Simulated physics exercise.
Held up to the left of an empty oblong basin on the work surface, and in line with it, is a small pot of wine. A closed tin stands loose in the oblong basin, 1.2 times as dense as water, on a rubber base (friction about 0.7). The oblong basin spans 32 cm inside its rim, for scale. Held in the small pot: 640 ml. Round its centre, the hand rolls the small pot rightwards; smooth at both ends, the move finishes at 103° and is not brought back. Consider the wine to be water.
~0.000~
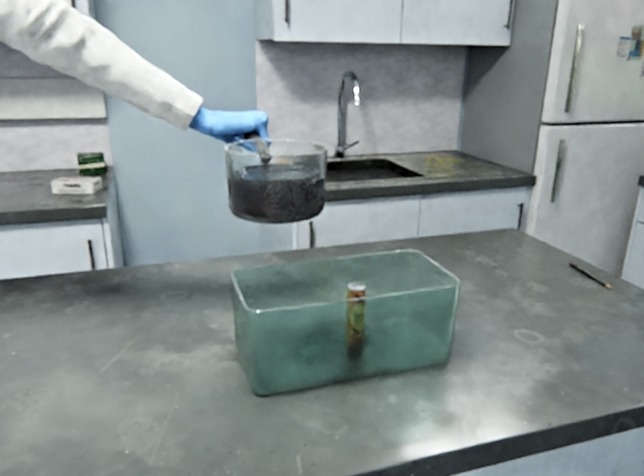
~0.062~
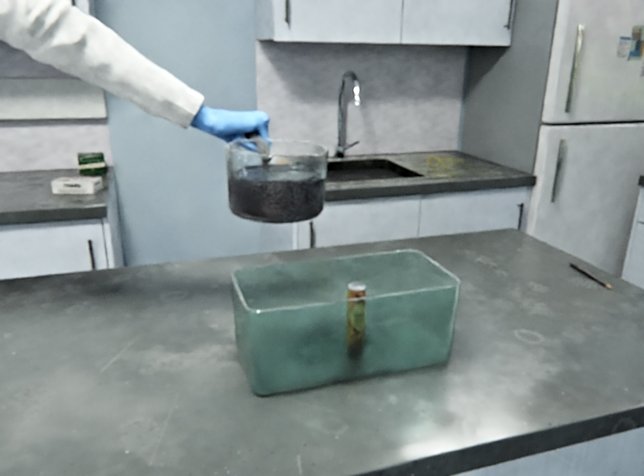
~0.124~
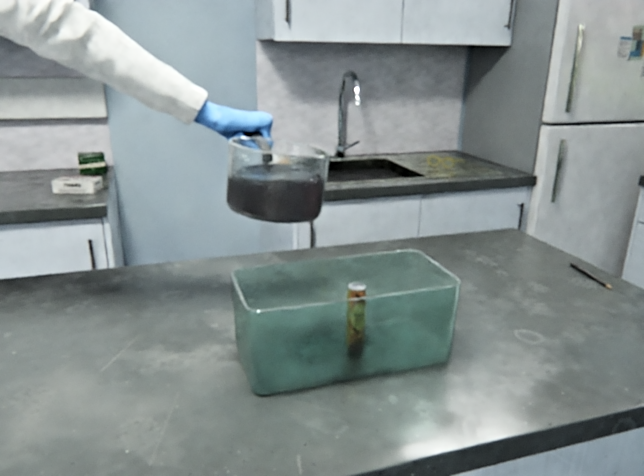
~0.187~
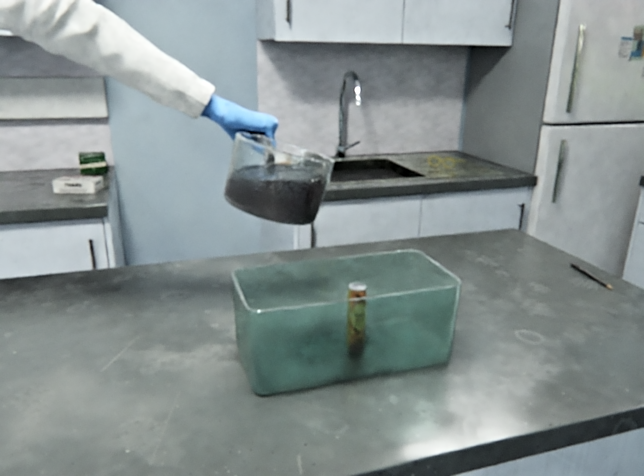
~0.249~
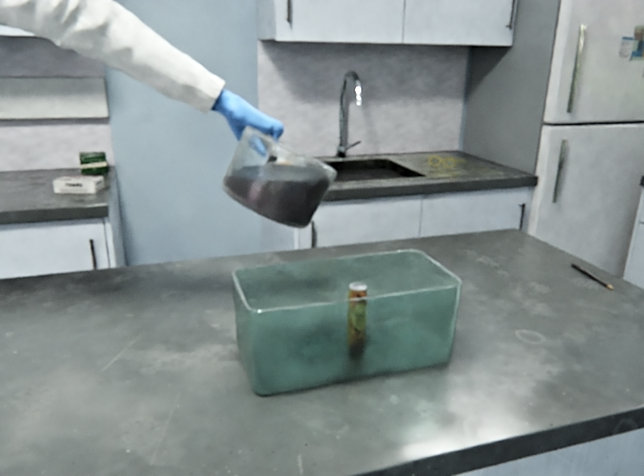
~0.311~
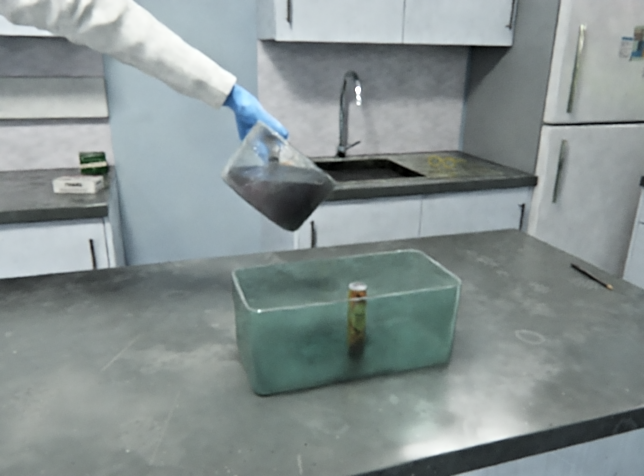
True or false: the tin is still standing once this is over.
False.
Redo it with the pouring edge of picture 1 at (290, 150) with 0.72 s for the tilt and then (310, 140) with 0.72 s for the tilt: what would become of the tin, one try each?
First it remains upright; then it falls.
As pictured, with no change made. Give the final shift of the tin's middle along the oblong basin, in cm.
Looks like roughly 7.5 cm in total.
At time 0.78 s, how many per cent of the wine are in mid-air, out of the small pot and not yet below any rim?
12 in a hundred, give or take.
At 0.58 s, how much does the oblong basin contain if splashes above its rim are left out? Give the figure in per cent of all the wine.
About 18%.
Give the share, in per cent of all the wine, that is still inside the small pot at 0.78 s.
I'd say some 12 per cent remains.
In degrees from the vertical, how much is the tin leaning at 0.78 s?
About 0 degrees from upright.
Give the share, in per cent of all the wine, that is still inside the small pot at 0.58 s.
I'd estimate some 42 % remains.
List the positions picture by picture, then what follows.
It leans 0°; its right rim is at (324, 146); the wine meets the walls at (229, 175) and (320, 170); the oblong basin's rim runs from (238, 291) to (439, 267); the tin's top is at (356, 290), in the first frame.
It leans 2°; its right rim is at (325, 148); the wine meets the walls at (229, 175) and (321, 170), in the second frame.
It leans 7°; its right rim is at (327, 153); the wine meets the walls at (230, 174) and (321, 171), in the third frame.
It leans 16°; its right rim is at (330, 161); the wine meets the walls at (229, 175) and (323, 172), in the fourth frame.
It leans 28°; its right rim is at (333, 171); the wine meets the walls at (227, 174) and (327, 173), in the fifth frame.
It leans 41°; its right rim is at (331, 184); the wine meets the walls at (224, 172) and (332, 175), in the sixth frame.
After 0.58 s the tilt is 94° and 41 per cent is still to pour; the tin stands where it began.
After 0.78 s the tilt is 103° and 11 per cent is still to pour; the tin stands where it began.
After 0.99 s the tilt is 103° and 2 per cent is still to pour; the tin leans 17°.
After 1.22 s the tilt is 103° and 0 per cent is still to pour; the tin lies on its side.
In the end the tin lies on its side.
